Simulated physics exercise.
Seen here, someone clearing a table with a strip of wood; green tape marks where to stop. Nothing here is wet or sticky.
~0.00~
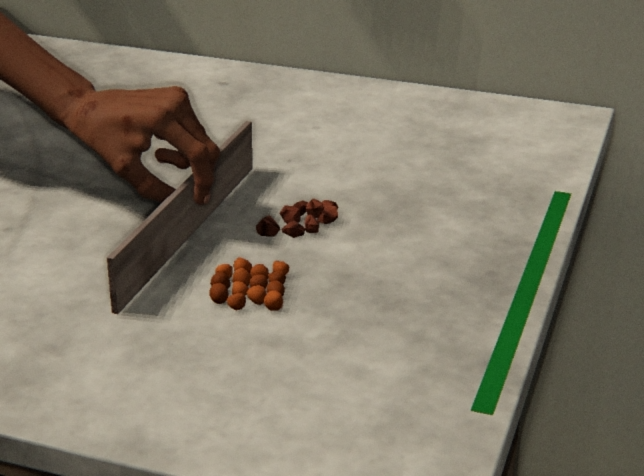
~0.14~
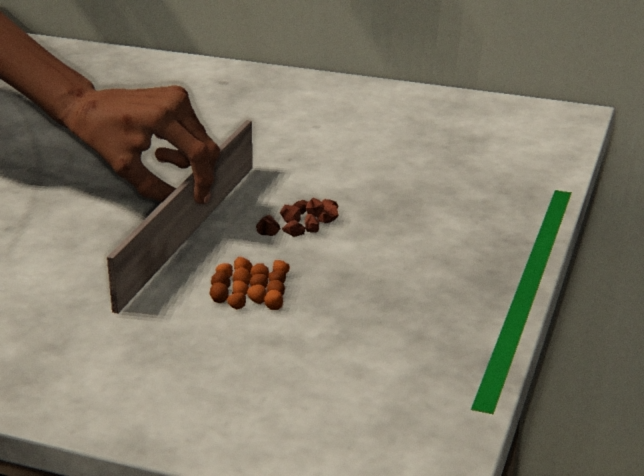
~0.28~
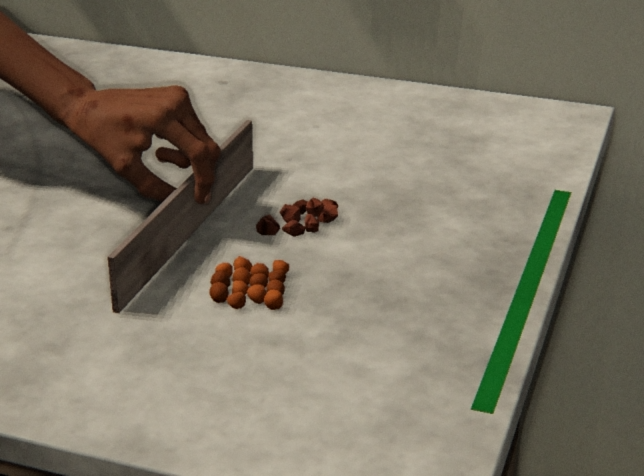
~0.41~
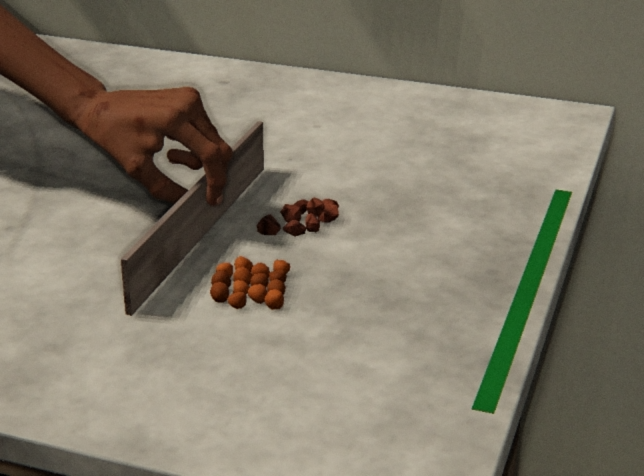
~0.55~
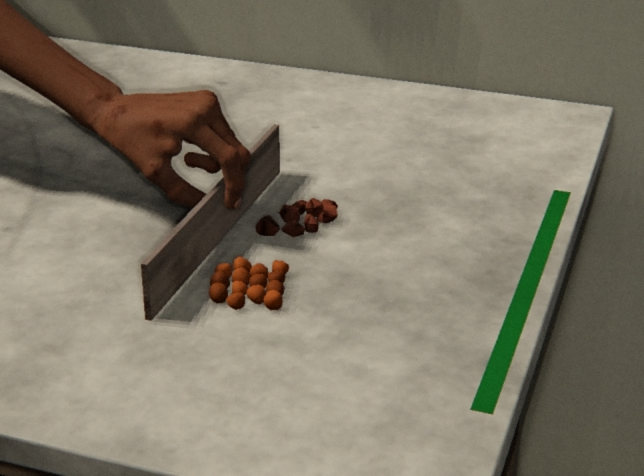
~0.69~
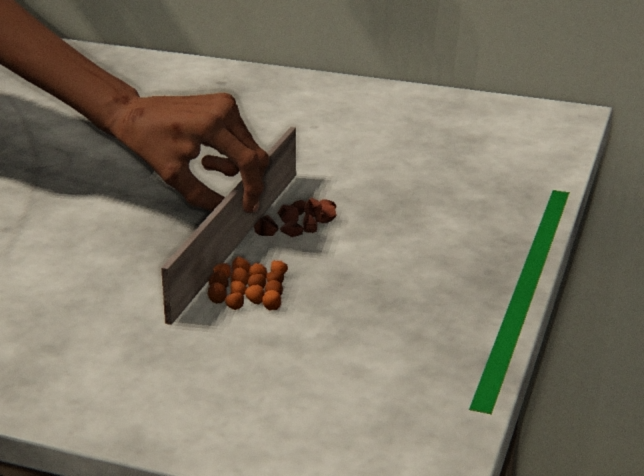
A hand reaching in from the upper left holds a strip of wood upright on a pale, mottled grey tabletop, seen from above at an angle. Small round orange-brown coated peanuts sit nearer, dark reddish bits of crushed brick lie farther back, and green tape runs beside the right edge. The strip rests at first, then the hand slides it rightward up close to both piles, while the camera stays still.
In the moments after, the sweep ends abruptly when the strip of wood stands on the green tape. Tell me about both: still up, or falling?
The nearer portion partly drops off and the farther portion partly drops off.
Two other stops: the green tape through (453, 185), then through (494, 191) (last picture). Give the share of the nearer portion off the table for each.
In turn 0 and 0 in a hundred.
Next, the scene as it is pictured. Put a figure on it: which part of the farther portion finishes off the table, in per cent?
Close to 50 per cent.
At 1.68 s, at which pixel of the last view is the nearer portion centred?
At about (383, 312).
After 1.68 s, strip of wood still moving, near (387, 213); nearer portion all on the table, its front near (406, 304); farther portion all on the table, its front near (438, 233).
After 2.69 s, strip of wood stopped at the green tape; nearer portion near half over the edge; farther portion near a third over the edge.
After 2.97 s, strip of wood stopped at the green tape; nearer portion all but a few over the edge; farther portion near half over the edge.
In the end (3.2 s), strip of wood stopped at the green tape; nearer portion all but a few over the edge; farther portion near half over the edge.
